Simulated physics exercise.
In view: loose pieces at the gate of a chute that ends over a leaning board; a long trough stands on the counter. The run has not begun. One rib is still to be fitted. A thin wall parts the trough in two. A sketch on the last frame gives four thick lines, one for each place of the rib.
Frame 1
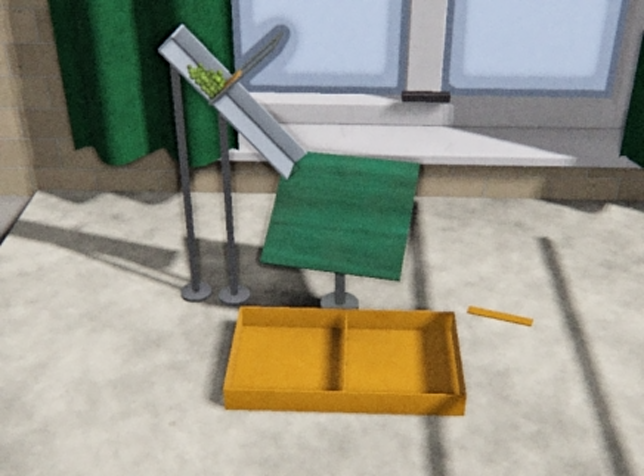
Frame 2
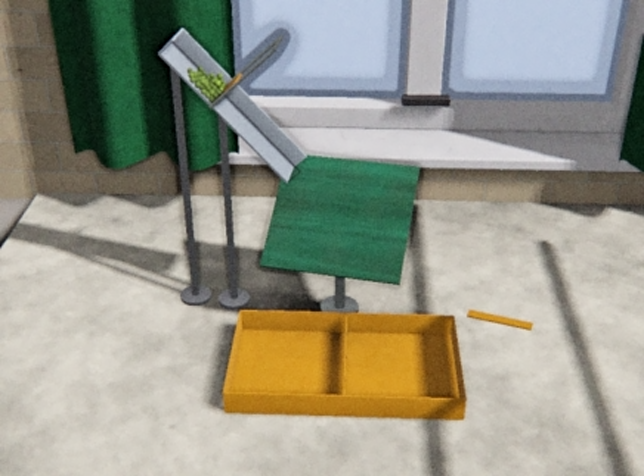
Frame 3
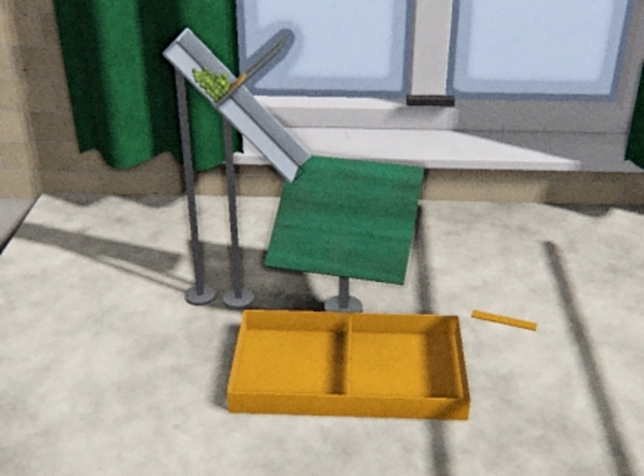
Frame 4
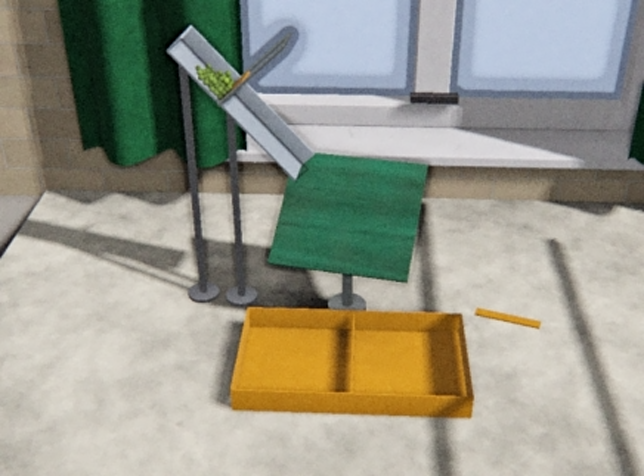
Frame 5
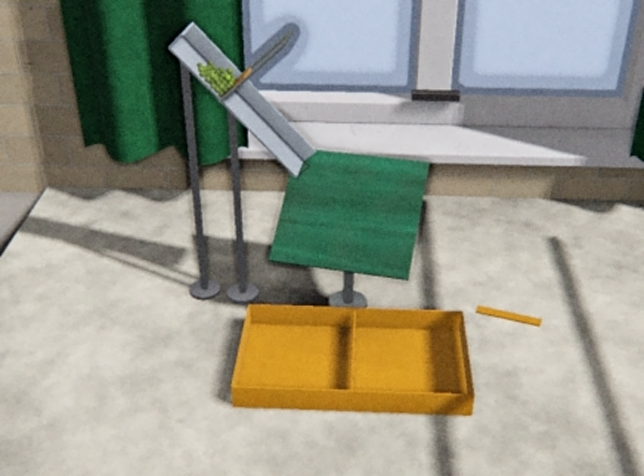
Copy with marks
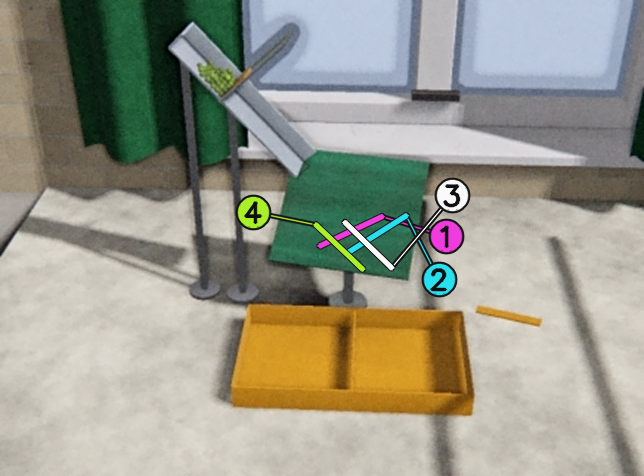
A two-part yellow trough standing below a tilted green board and a grey chute holding small green pieces, nothing moving among them.
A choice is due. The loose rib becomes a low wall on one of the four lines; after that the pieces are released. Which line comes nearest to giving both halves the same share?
Choose 3.
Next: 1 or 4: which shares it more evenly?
That is line 1.
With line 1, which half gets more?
More lands on the left.
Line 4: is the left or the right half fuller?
The right half.
On the marked copy, line 1 from (382, 216) to (320, 245); line 2 from (406, 215) to (348, 252); line 3 from (344, 222) to (391, 267); line 4 from (316, 224) to (362, 269).
Choosing 1, of what is caught, the bulk in the left half, close to a quarter in the right.
Choosing 2, of what is caught, all but a few in the left half, a small share in the right.
Choosing 3, of what is caught, close to half in the left half, close to half in the right.
Choosing 4, of what is caught, only a few in the left half, all but a few in the right.
